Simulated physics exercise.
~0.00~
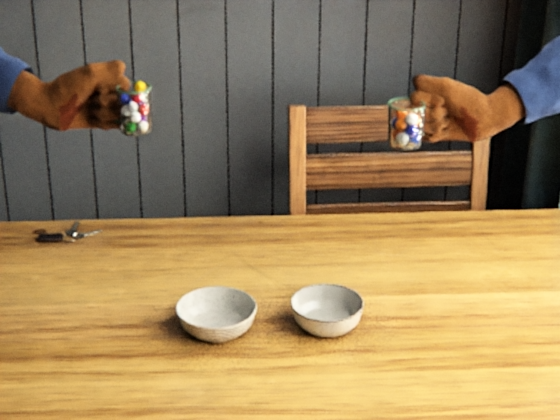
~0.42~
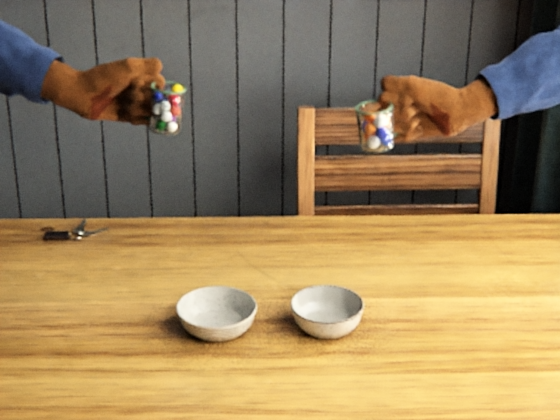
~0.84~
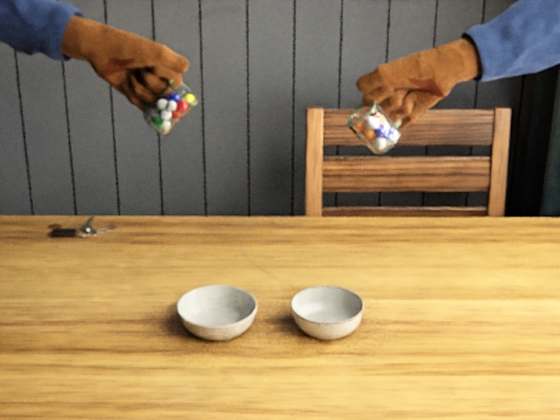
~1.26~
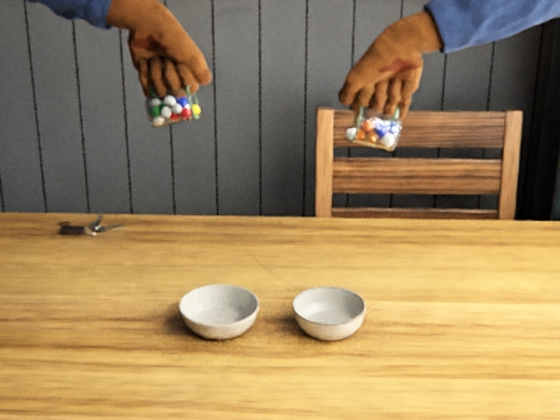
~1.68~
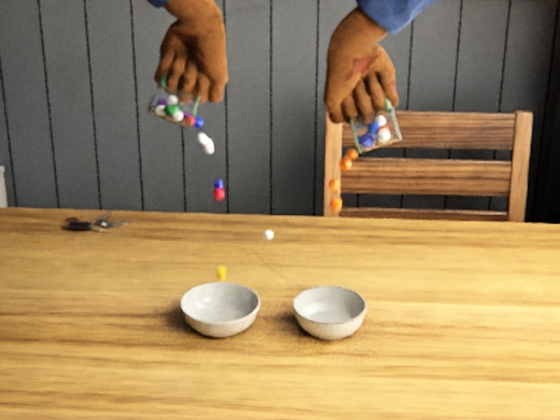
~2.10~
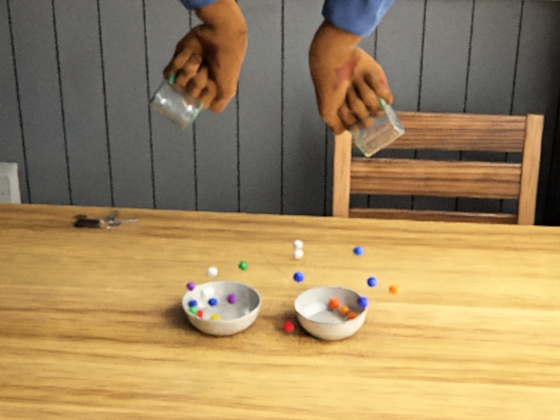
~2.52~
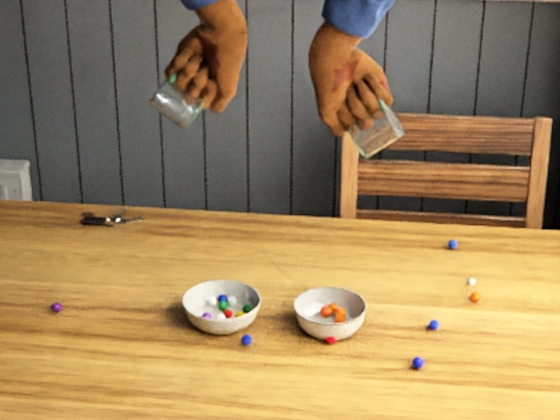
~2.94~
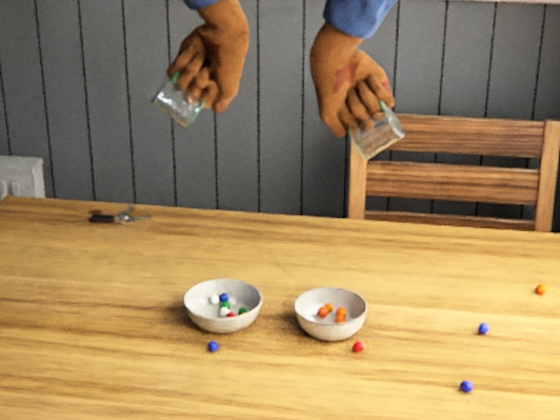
At a wooden table before a dark panelled wall, two brown-gloved or bare brown hands in blue sleeves hold clear cups of small colourful balls, with two pale bowls below and a chair behind. The hands move inward above the bowls and tilt the cups until they lie sideways, still full. As they tip further, balls tumble out toward the bowls. Both cups end upside down and empty, while balls bounce and scatter across the tabletop. Finally, most of the left cup's balls rest in its bowl, but most from the right lie outside.
